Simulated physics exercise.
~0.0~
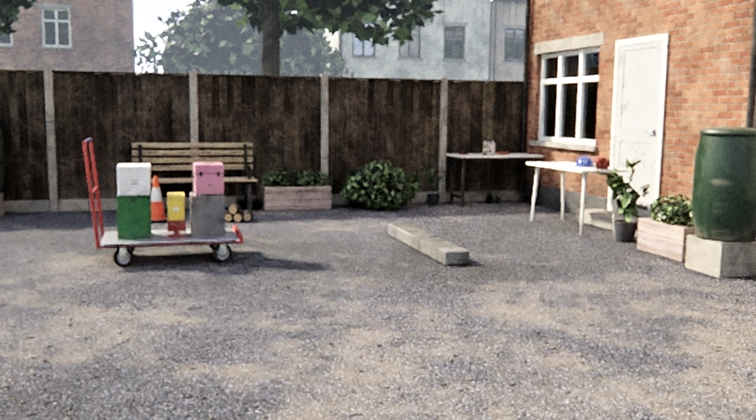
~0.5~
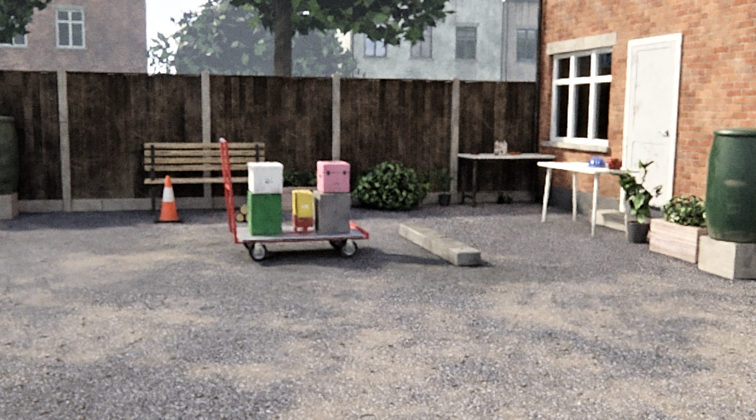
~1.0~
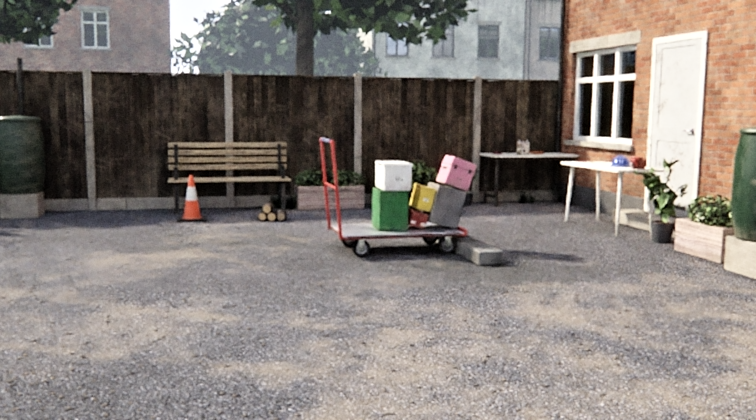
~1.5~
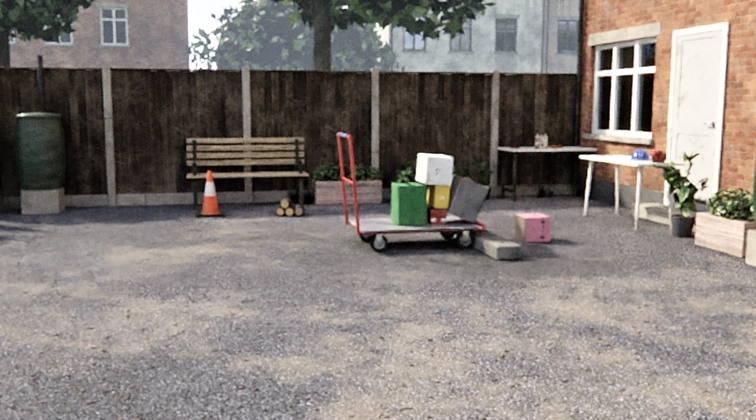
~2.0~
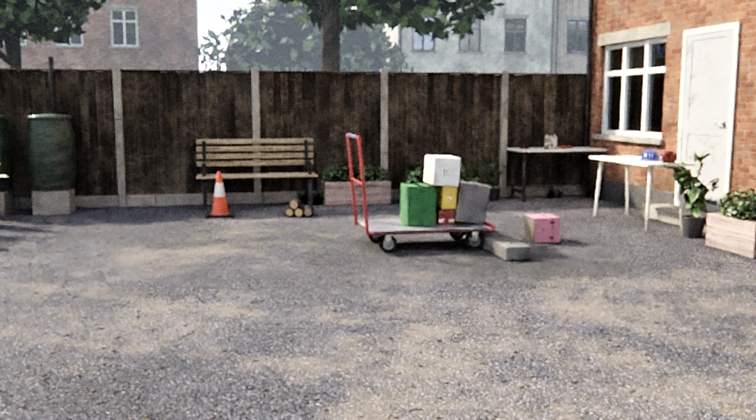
At the start, a flat cart with a red handle stands at the left of a gravel yard, carrying stacked green, white, yellow, red, grey and pink boxes. It rolls right, past a bench and a traffic cone, toward a low kerb lying on the ground. The cart stops against the kerb, and the load shifts forward as the pink box tips. The pink box then drops off the front and lands beyond the kerb, while the white one turns over onto the yellow one. It ends with the pink box on the gravel and the others still aboard.
